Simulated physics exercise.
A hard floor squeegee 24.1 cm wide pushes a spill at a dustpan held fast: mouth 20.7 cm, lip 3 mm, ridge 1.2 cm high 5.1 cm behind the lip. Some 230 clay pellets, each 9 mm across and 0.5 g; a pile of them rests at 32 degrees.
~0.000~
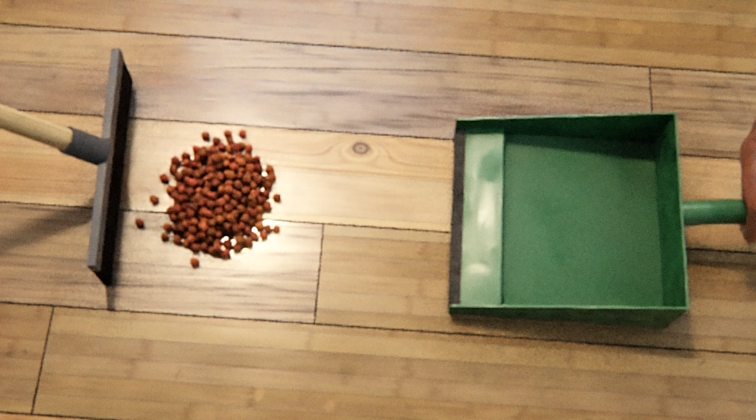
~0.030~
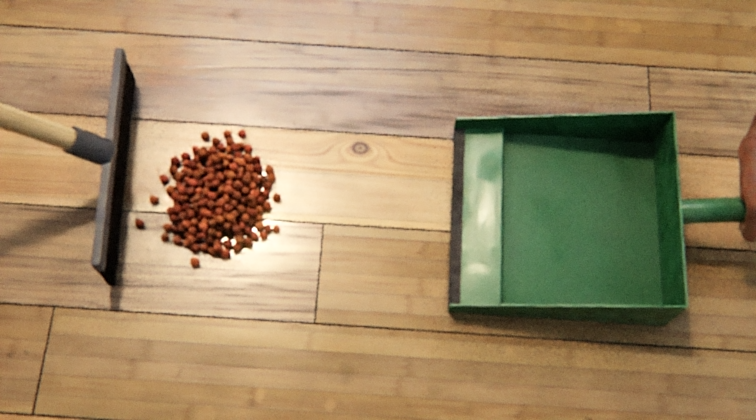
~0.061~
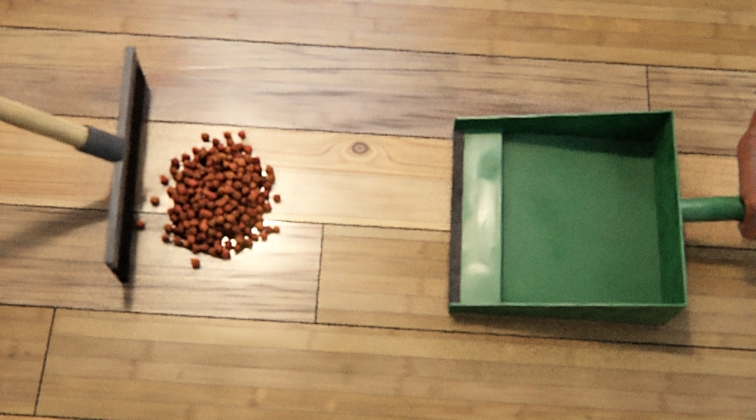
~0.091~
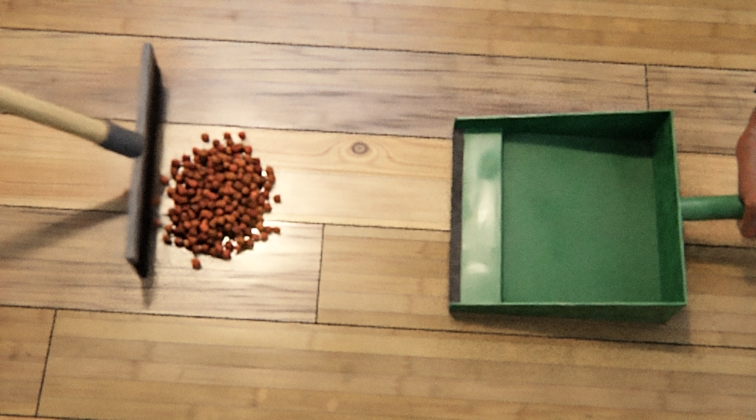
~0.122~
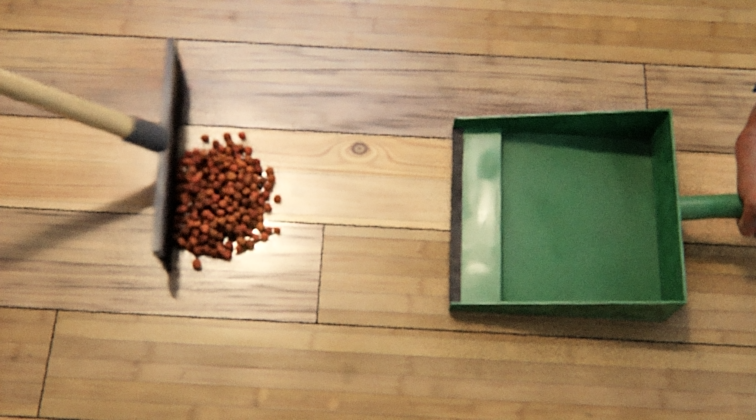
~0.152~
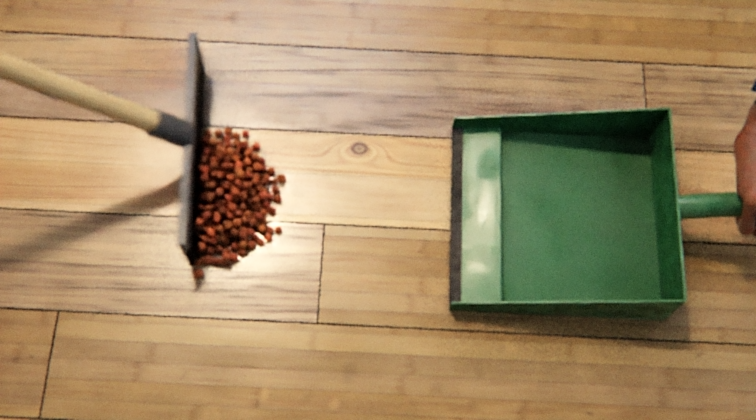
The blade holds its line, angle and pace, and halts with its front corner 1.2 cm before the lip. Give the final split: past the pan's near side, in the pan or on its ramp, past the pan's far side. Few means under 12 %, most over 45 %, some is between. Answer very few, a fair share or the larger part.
Past the pan's near side: Very few; in the pan or on its ramp: A fair share; past the pan's far side: A fair share.
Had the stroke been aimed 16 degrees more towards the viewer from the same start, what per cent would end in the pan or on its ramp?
Then about 60 per cent.
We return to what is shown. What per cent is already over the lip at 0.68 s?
Some 30 per cent.
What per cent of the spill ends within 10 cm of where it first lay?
About 5 per cent.
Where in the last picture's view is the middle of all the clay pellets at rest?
At about (473, 159).
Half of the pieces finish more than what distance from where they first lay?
About 30 cm.
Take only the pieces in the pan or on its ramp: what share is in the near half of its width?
Roughly 0 per cent.
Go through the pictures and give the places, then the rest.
The first picture shows blade from (95, 266) to (118, 57), moved 0.0 cm, 0 of the pieces shifted so far; middle of the pieces at (216, 196); pan at (575, 226).
The second picture shows blade from (99, 266) to (121, 57), moved 0.4 cm, 0 of the pieces shifted so far; middle of the pieces at (216, 196).
The third picture shows blade from (112, 263) to (132, 55), moved 1.5 cm, 0 of the pieces shifted so far; middle of the pieces at (216, 197).
The fourth picture shows blade from (132, 258) to (149, 52), moved 3.4 cm, 1 of the pieces shifted so far; middle of the pieces at (216, 197).
The fifth picture shows blade from (158, 252) to (172, 47), moved 6.0 cm, 54 of the pieces shifted so far; middle of the pieces at (220, 197).
The sixth picture shows blade from (184, 245) to (194, 41), moved 8.5 cm, 214 of the pieces shifted so far; middle of the pieces at (228, 197); pan at (572, 221). Its pace works out near 0.83 m/s, heading 21 degrees away from the viewer's side.
Then, at 0.32 s, middle of the blade 15 cm from the lip; 0 % over the lip, far side 15 %, near side 0 %.
Then, at 0.44 s, middle of the blade 5 cm from the lip; 0 % over the lip, far side 30 %, near side 0 %.
After 0.68 s, middle of the blade 2 cm from the lip; 30 % over the lip, far side 35 %, near side 5 %.
In the end, at 1.2 s, near side 5 %, pan 30 %, far side 35 %, in front of the lip or behind the blade 35 %.
